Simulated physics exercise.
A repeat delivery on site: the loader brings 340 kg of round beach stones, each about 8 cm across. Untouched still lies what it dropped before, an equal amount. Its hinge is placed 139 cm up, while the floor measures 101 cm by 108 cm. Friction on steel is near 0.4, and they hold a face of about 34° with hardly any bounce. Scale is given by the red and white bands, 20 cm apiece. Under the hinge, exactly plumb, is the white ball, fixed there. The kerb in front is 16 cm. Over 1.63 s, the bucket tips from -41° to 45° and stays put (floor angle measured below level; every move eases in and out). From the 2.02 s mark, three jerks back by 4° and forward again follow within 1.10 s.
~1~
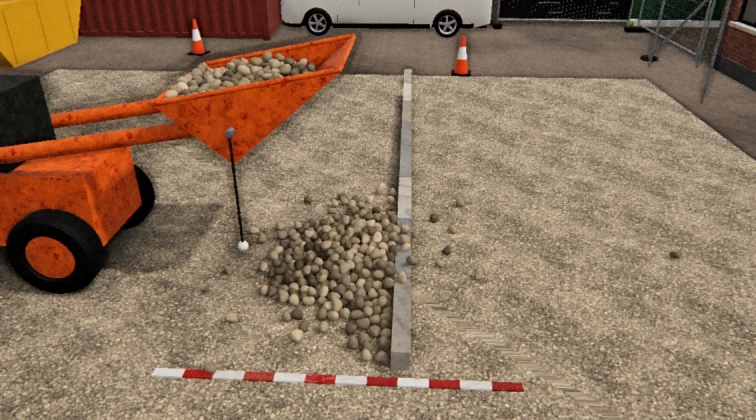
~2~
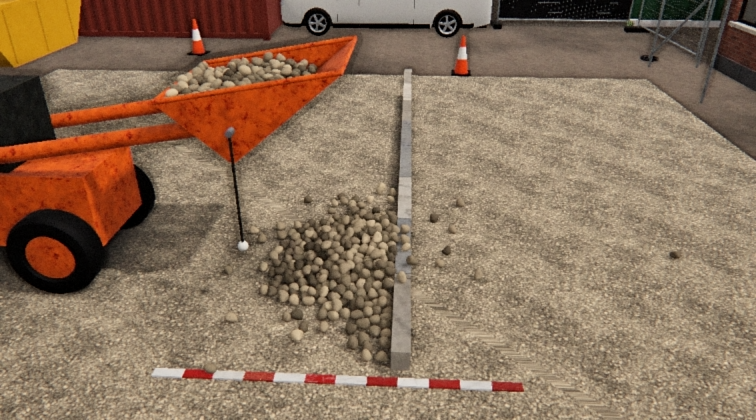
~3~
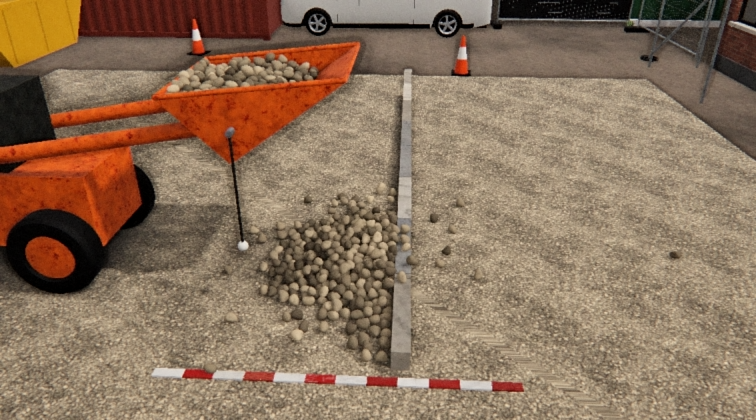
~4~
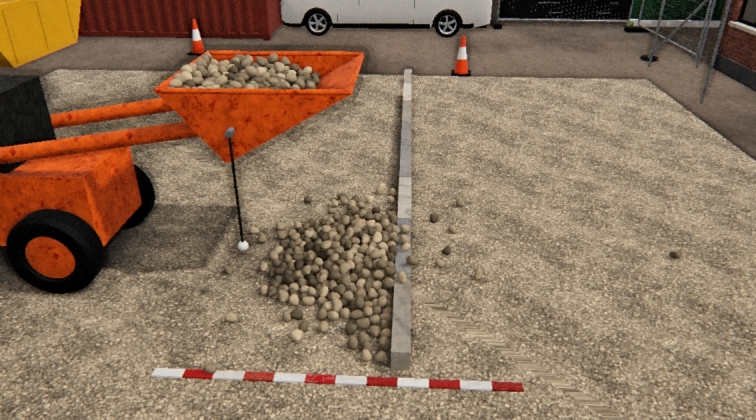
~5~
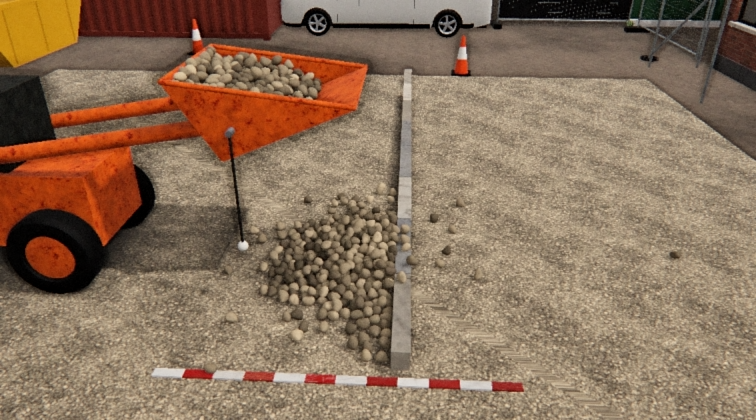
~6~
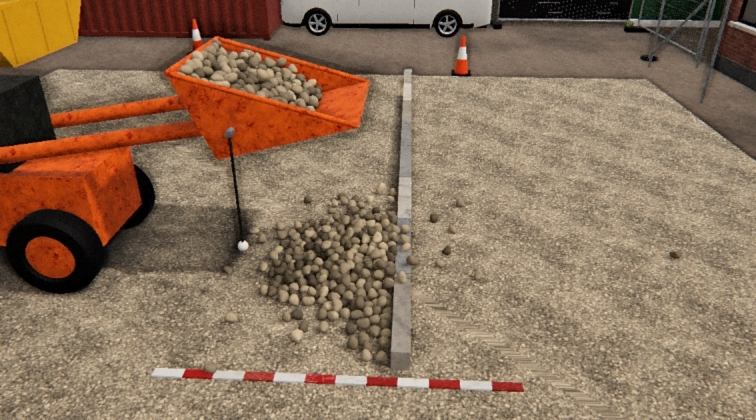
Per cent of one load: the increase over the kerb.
24 percent.
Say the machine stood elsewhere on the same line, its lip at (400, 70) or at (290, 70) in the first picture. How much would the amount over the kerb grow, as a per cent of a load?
Close to 80 per cent, followed by close to 5 per cent.
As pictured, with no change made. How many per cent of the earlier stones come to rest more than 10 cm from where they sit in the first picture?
I'd put it at about 15 per cent.
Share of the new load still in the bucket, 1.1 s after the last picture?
Reading: Near 25 % of the load.
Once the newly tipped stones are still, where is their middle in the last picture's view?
I'd point to about (372, 247).
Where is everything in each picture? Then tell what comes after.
In the first frame, the bucket is at -41°, its lip at (340, 70); the top of the load is at (279, 67). The earlier load is highest near (370, 239), 23 cm above ground level, 98 % on this side of the kerb, 2 % over the kerb.
In the second frame, the bucket is at -40°, its lip at (342, 73); the top of the load is at (272, 66).
The third frame shows lip at (346, 81), floor tilted -36°, highest stones at (242, 66).
The fourth frame shows lip at (351, 93), floor tilted -30°, highest stones at (221, 64).
The fifth frame shows lip at (355, 108), floor tilted -23°, highest stones at (213, 62).
The sixth frame shows lip at (358, 127), floor tilted -15°, highest stones at (217, 54).
Then, 0.6 s after the last picture the floor is at 31°; in per cent of one load, 100 in the bucket, 98 on this side of the kerb, 2 over the kerb; the foremost stones are at (474, 243).
Then, 1.1 s after the last picture the floor is at 45°; in per cent of one load, 24 in the bucket, 174 on this side of the kerb, 3 over the kerb; the foremost stones are at (476, 240).
Then, 3.0 s after the last picture the floor is at 45°; in per cent of one load, 0 in the bucket, 175 on this side of the kerb, 25 over the kerb; the foremost stones are at (578, 257).
Then, 5.7 s after the last picture the floor is at 45°; in per cent of one load, 0 in the bucket, 175 on this side of the kerb, 25 over the kerb; the foremost stones are at (578, 257). Net gain over the kerb, 24.
